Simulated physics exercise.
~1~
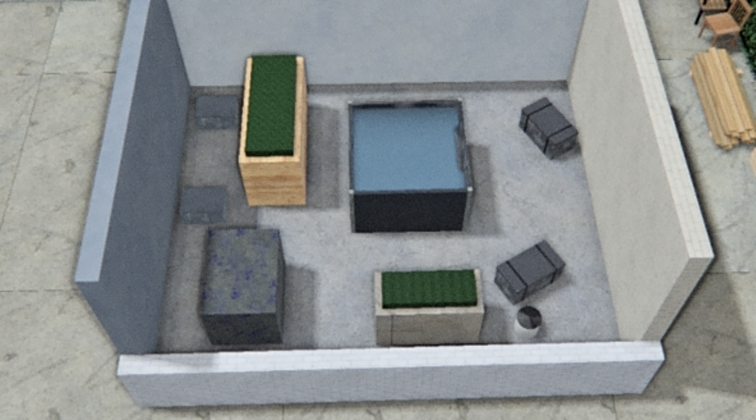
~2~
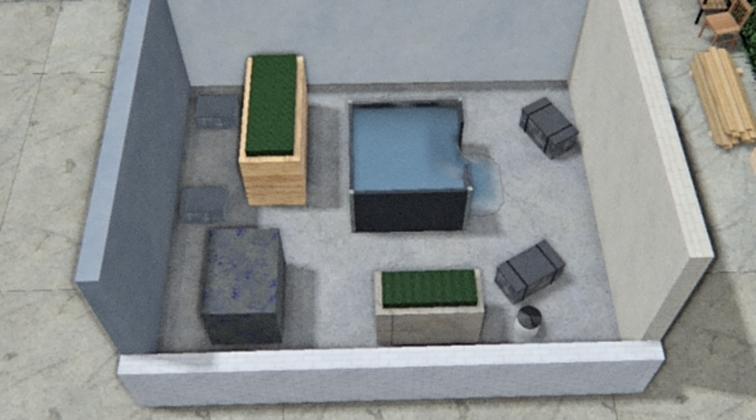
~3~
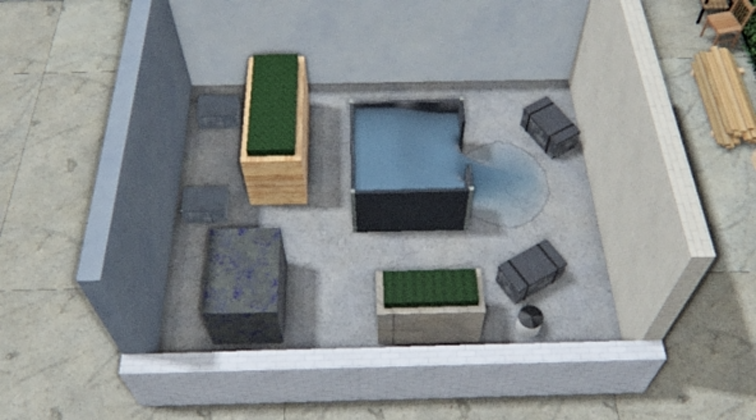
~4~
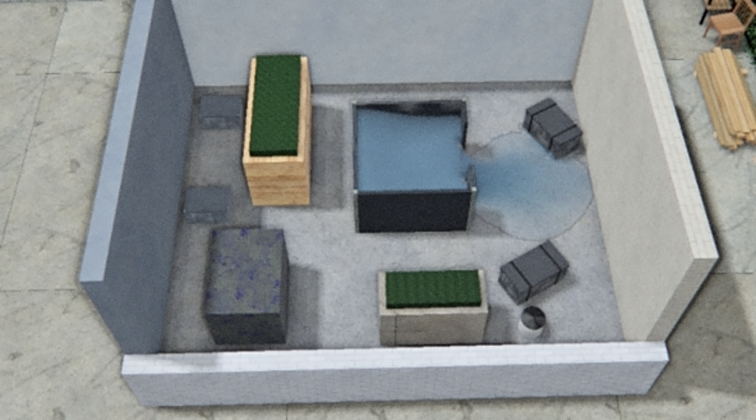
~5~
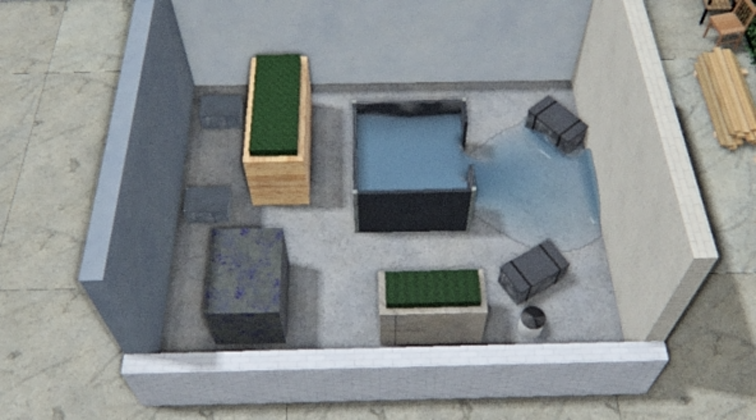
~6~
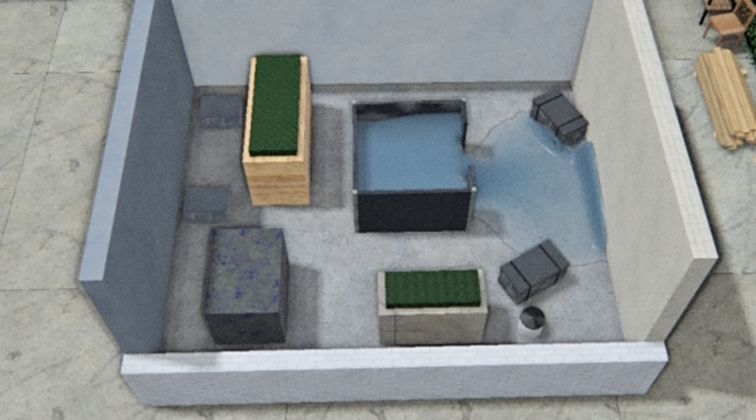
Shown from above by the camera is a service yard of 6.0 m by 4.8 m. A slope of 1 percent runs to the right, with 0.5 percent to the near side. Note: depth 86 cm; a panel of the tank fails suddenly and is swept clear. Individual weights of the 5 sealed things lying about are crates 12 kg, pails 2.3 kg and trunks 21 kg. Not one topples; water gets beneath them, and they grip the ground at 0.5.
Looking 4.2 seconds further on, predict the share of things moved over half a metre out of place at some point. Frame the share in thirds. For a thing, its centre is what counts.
That comes to from one to two thirds.
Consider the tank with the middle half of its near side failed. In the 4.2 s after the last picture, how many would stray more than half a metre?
4.
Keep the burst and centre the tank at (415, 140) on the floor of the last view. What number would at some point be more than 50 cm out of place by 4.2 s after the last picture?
Result: 2.
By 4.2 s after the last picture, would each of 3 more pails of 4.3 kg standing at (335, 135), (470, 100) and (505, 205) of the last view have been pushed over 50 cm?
Going through them, I'd say exceeds it, exceeds it and finally exceeds it.
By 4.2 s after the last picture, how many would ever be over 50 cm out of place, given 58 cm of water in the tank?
Result: 2.
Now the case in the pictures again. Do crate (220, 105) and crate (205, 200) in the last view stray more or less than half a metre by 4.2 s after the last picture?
Taking them in turn: The first is below the mark and the second is below the mark.
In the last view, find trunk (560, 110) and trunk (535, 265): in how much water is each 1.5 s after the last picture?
About 11 and 5 cm.
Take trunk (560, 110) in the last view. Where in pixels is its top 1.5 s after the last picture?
Look for it near (496, 92).
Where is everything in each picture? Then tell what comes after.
A trunk at (550, 120) rests on the ground; a crate at (202, 200), on the bottom; water covers 2.2 m2; 0 of 5 have shifted, in the first picture.
A trunk at (550, 120), on the bottom; a crate at (202, 199) rests on the ground; water covers 2.8 m2; 0 of 5 have shifted, in the second picture.
A trunk at (552, 119), on the bottom; a crate at (204, 199) rests on the ground; 3.7 m2 under water; 0 of 5 have shifted, in the third picture.
A trunk at (554, 120) rests on the ground; a crate at (206, 199), on the bottom; 4.7 m2 under water; 0 of 5 have shifted, in the fourth picture.
A trunk at (558, 118), on the bottom, 8 cm from its start; a crate at (206, 199), on the bottom; 5.3 m2 under water; 1 of 5 have shifted, in the fifth picture.
A trunk at (561, 111), on the bottom, 20 cm from its start; a crate at (206, 199) rests on the ground; 6.1 m2 under water; 1 of 5 have shifted, in the sixth picture.
Then, 0.4 s after the last picture 1 of 5 are over 50 cm from their spots; 0 afloat.
Then, 1.5 s after the last picture 1 of 5 are over 50 cm from their spots; 0 afloat.
Then, 2.8 s after the last picture 2 of 5 are over 50 cm from their spots; 2 afloat.
Then, 4.2 s after the last picture 3 of 5 are over 50 cm from their spots, and 3 have been at some point; 3 afloat.
